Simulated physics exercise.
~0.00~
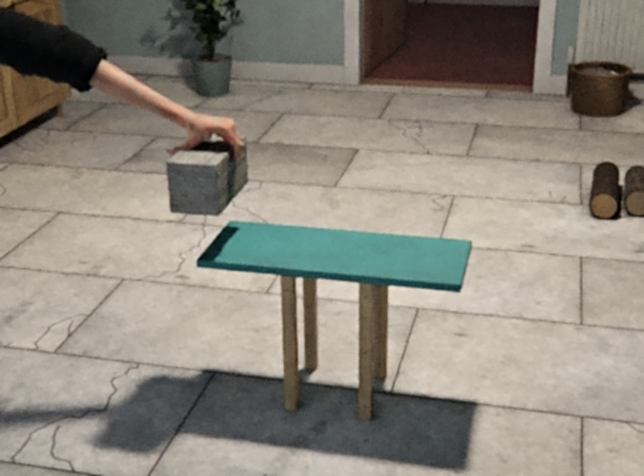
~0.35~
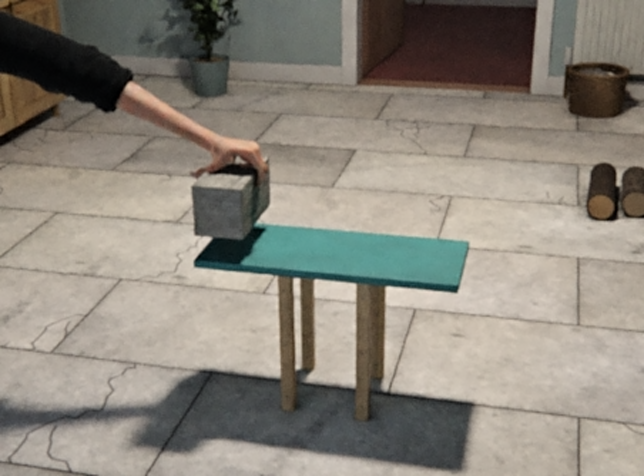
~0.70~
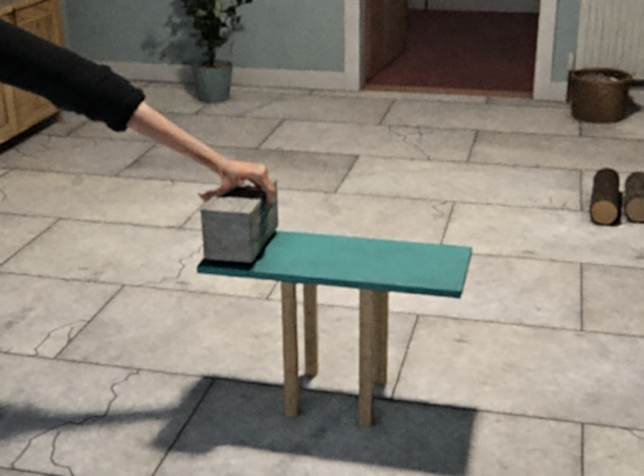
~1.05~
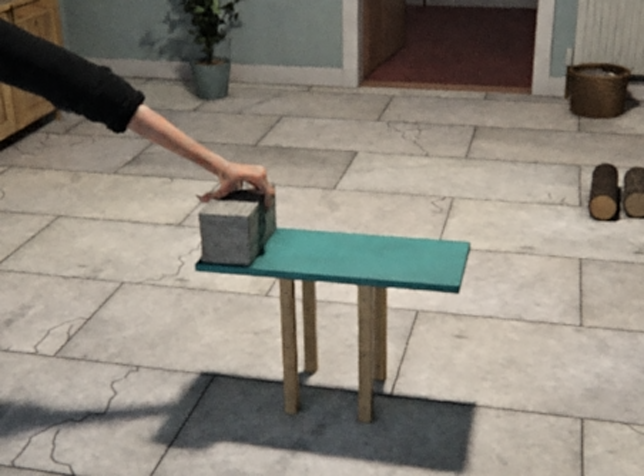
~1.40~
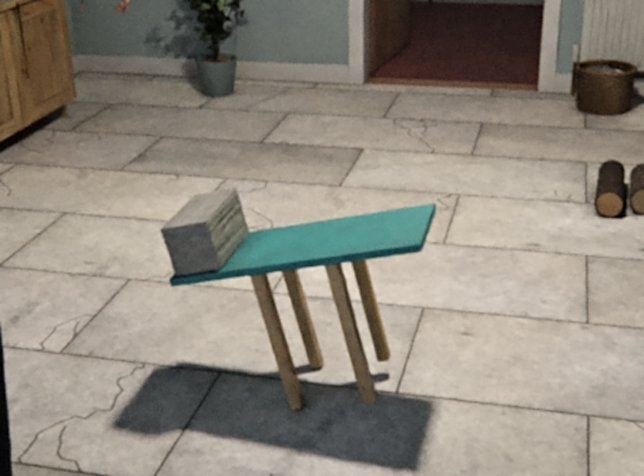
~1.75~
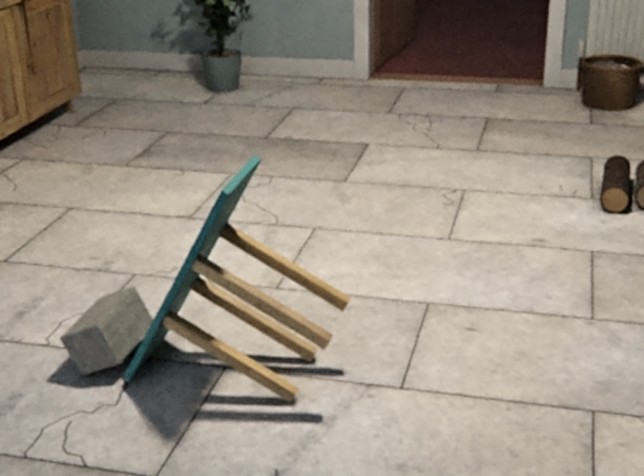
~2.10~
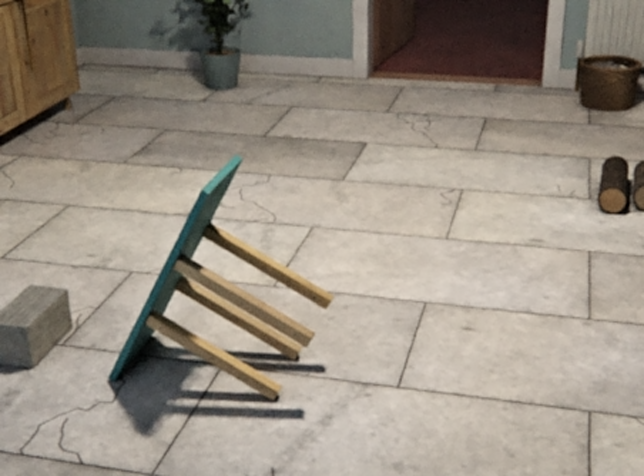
Grey block lowered by a hand onto the left end of a turquoise small table, tipping it over and tumbling off left.
